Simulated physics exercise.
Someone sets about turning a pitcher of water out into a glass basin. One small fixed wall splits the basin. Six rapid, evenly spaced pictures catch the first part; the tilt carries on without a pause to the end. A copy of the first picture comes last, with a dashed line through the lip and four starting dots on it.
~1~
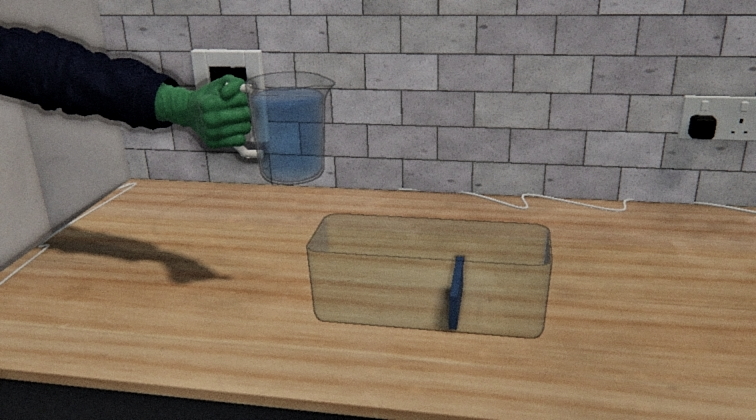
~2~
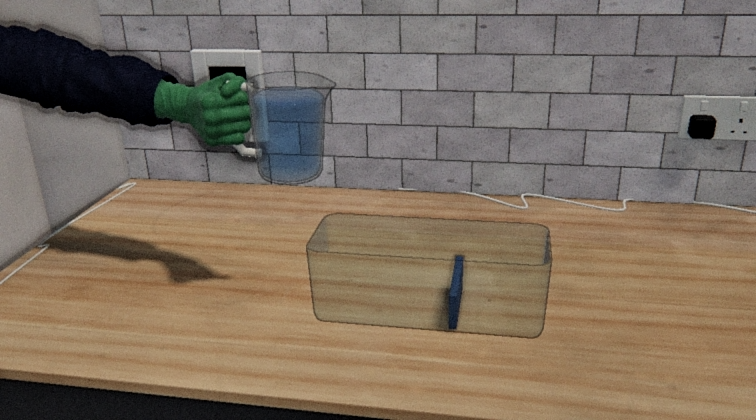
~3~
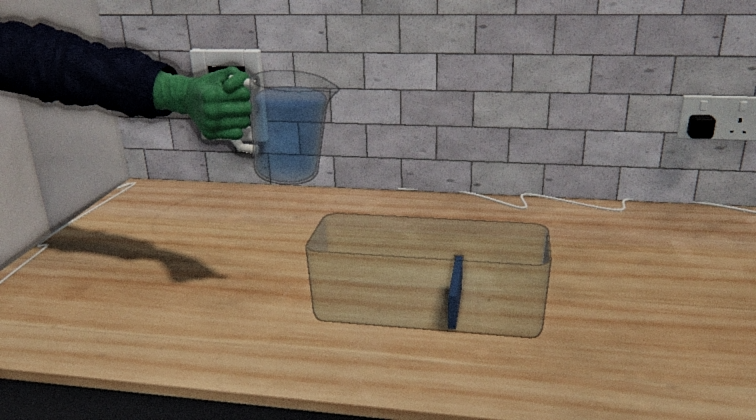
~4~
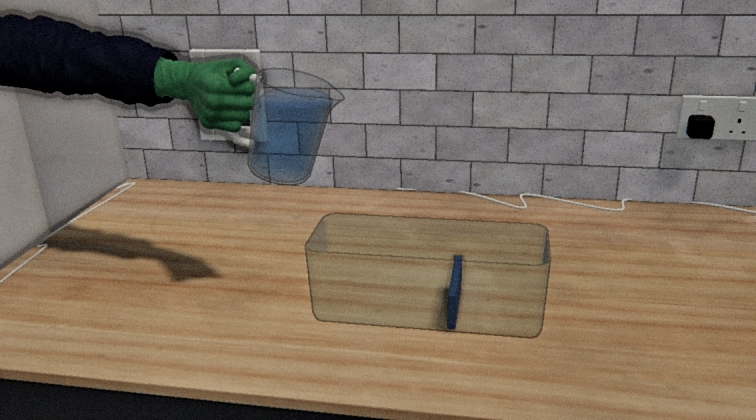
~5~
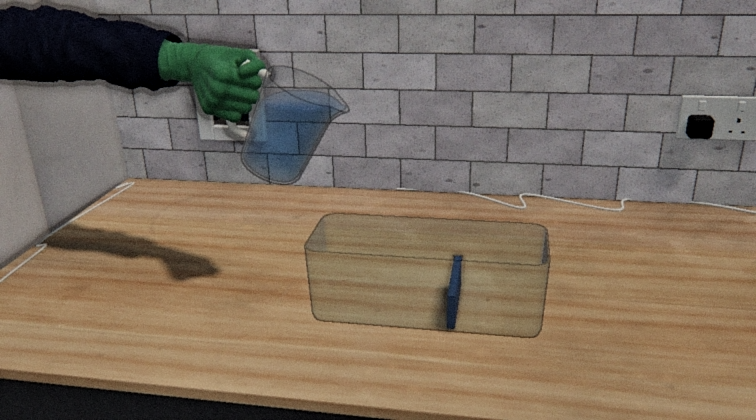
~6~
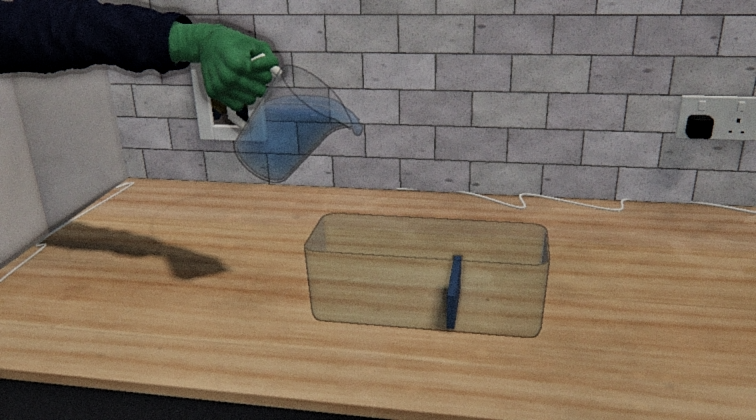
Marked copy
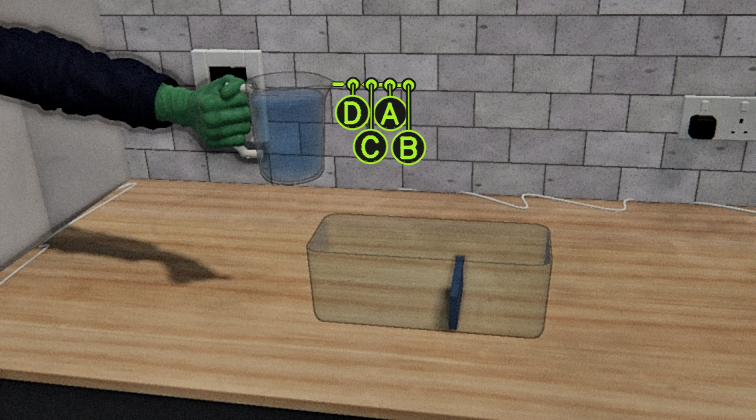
On a wooden counter by a grey brick wall, a green-gloved hand held a clear pitcher of blue water left of a glass basin, then gradually tipped it rightward until water just passed the lip.
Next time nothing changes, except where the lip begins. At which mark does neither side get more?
I would pick place B.
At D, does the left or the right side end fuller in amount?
More ends on the left.
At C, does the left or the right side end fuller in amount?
More ends on the left.
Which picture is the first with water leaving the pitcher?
In picture 6.
In lime, A at (389, 85); B at (408, 85); C at (371, 84); D at (353, 84).
Choosing A, about 73 % ends left of the wall and 19 % right of it; 8 % is lost outside.
Choosing B, about 49 % ends left of the wall and 49 % right of it.
Choosing C, about 90 % ends left of the wall and 3 % right of it; 6 % is lost outside.
Choosing D, about 91 % ends left of the wall and 6 % right of it; 3 % is lost outside.
